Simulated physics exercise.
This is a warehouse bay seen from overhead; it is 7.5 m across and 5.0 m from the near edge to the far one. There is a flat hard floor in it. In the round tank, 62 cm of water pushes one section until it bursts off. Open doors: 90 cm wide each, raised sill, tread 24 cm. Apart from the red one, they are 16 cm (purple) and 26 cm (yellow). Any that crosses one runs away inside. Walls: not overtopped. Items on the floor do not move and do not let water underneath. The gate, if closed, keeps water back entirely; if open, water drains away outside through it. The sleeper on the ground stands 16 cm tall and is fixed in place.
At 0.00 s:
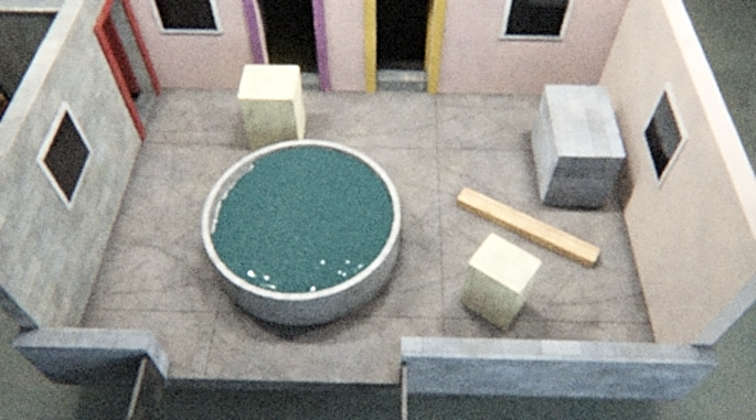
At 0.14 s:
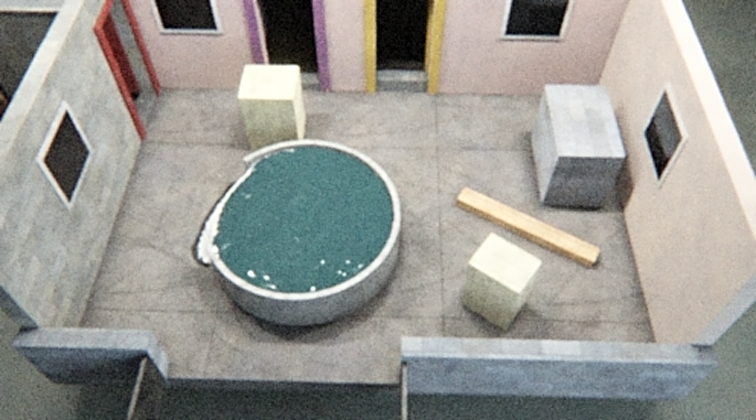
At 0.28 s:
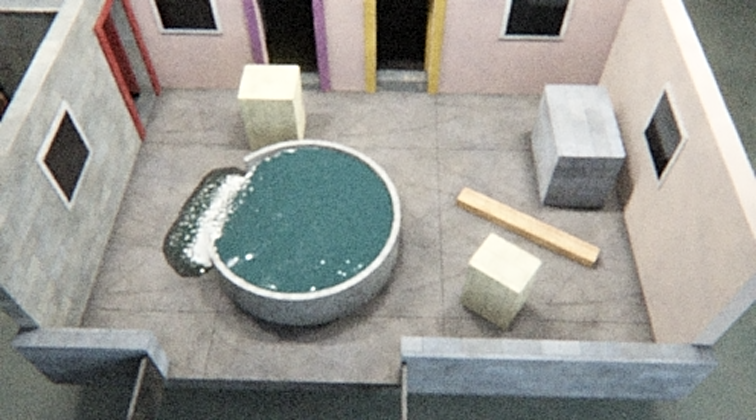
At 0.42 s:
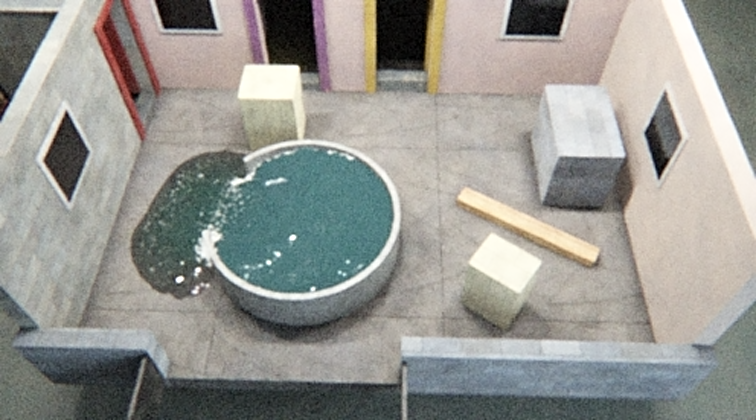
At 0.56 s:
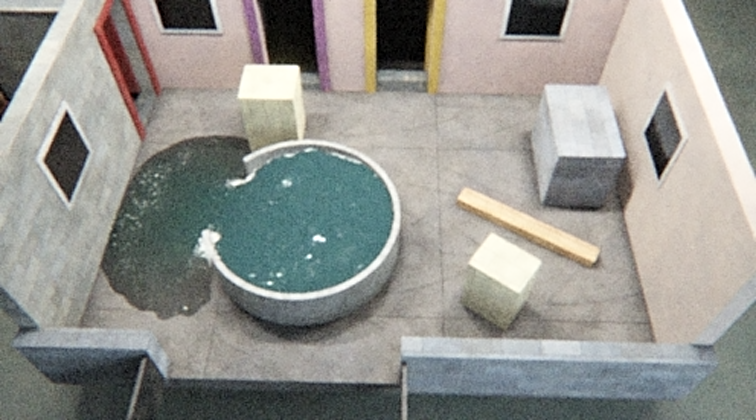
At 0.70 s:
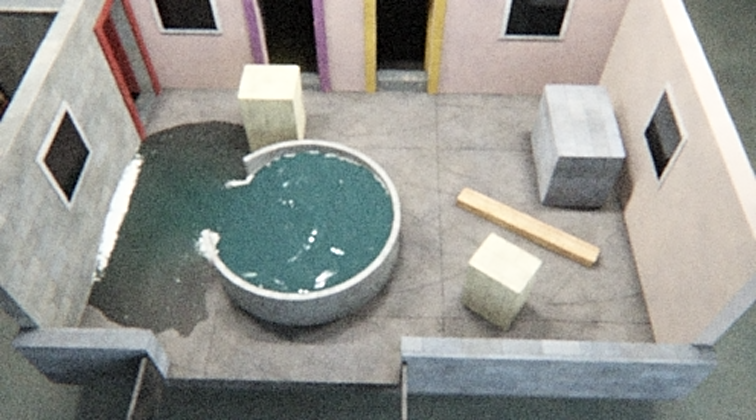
At first, dark green water sits still in a round tank on a gray floor, among pale blocks and a wooden beam. Then the tank's left side opens and water pours out with white foam. The dark sheet spreads widely leftward across the floor, reaching the left wall, while the blocks stay put.
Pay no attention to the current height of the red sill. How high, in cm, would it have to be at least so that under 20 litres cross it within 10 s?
I would say at least 27 cm.
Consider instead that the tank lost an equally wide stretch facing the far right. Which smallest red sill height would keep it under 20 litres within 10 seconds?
If so: Around 11.0 cm.
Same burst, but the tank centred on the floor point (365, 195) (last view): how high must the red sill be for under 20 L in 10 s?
In that case about 21 cm.
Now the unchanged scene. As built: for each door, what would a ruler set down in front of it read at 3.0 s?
Purple 8, yellow 1, red 22 cm.
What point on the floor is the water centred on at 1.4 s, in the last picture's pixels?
I'd say around (261, 228).
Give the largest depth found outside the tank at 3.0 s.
About 36 cm.
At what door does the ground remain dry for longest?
The yellow one.
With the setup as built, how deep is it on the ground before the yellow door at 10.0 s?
It comes to about 4.0 centimetres deep.
After 1.4 s water covers 20 % of the floor, deepest (40 cm) near (116, 219); 15 cm at the red door, 0 litres in over its 12 cm sill.
After 3.0 s water covers 40 % of the floor, deepest (36 cm) near (159, 92); 22 cm at the red door, 51 litres in over its 12 cm sill.
After 10.0 s water covers 95 % of the floor, deepest (12 cm) near (70, 356); 11 cm at the red door, 181 litres in over its 12 cm sill.
At the red door as built, the water arrived by 1.0 s and peaked near 26 cm at 2.4 s.
Run again over the same 10 s with other heights there, 39 litres in over 22.5 cm, 10 litres over 30.5 cm. The limit of 20 litres is kept from about 27 cm up.
